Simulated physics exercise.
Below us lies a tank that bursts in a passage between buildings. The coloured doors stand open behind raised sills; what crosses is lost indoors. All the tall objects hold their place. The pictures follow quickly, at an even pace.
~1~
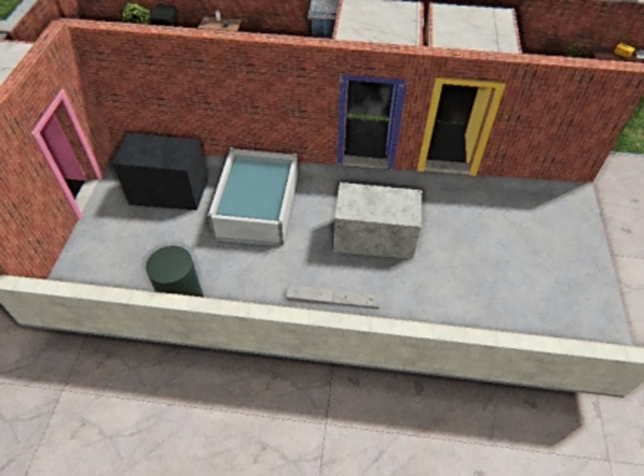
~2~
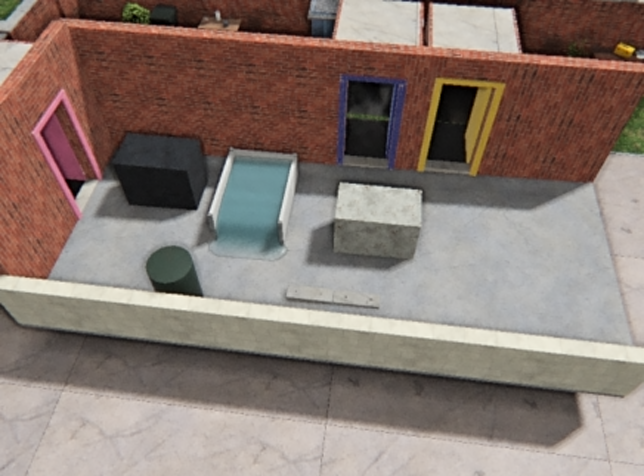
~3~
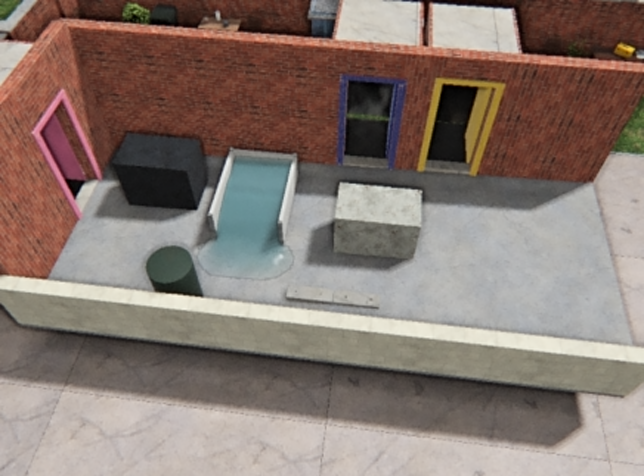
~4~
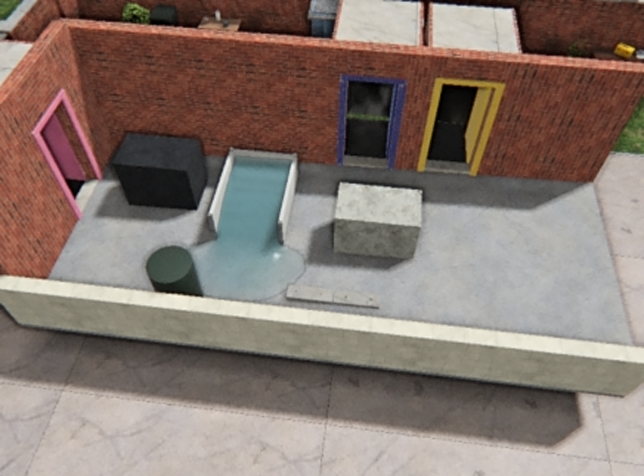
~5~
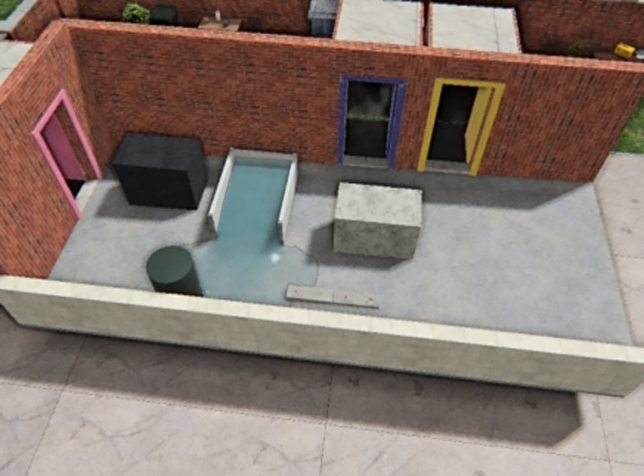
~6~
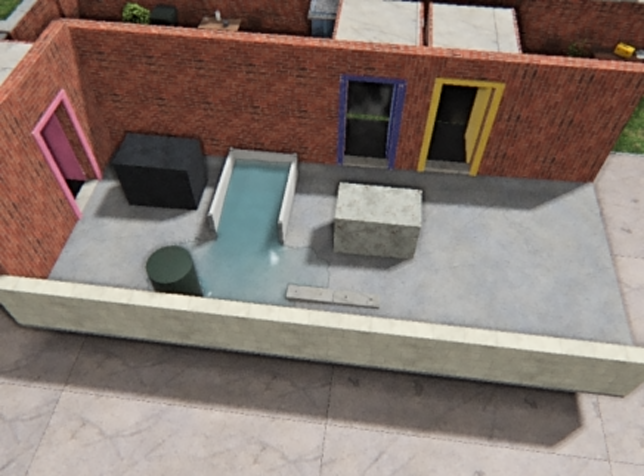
In a brick-walled yard with pink, blue and yellow doorways, the front of a water-filled tank opened, and water poured out and spread across the grey floor toward the low front wall, around the green cylinder.
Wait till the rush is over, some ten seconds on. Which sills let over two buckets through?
The yellow door holds within the limit; the blue door holds within the limit; the pink door floods.
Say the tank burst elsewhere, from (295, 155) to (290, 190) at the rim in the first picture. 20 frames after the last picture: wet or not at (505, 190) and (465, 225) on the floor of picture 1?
One after the other: Under water, under water.
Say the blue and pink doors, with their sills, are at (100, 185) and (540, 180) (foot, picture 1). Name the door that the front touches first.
It is the blue-painted one.
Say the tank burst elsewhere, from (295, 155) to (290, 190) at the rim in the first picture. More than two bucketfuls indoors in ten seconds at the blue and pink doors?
In short: The blue one goes over; the pink one is under.
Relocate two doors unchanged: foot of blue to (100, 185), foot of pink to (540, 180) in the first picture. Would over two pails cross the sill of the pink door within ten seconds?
In short: Pink is under.
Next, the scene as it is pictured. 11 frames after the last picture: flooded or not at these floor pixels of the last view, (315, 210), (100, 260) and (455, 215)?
As listed: Clear, covered, no water.
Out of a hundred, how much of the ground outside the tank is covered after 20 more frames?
Roughly 45 per cent.
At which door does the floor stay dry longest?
That is the blue-painted one.
A moment on, water covers 15 % of the floor; the yellow door not reached, the blue door not reached, the pink door not reached.
Next, water covers 30 % of the floor; the yellow door not reached, the blue door not reached, the pink door not reached.
Then, water covers 45 % of the floor; the yellow door not reached, the blue door not reached, the pink door wet at the sill, nothing in.
Later, water covers 70 % of the floor; the yellow door not reached, the blue door not reached, the pink door under two buckets in.
In the end, water covers 65 % of the floor; the yellow door wet at the sill, nothing in, the blue door wet at the sill, nothing in, the pink door over two buckets in.
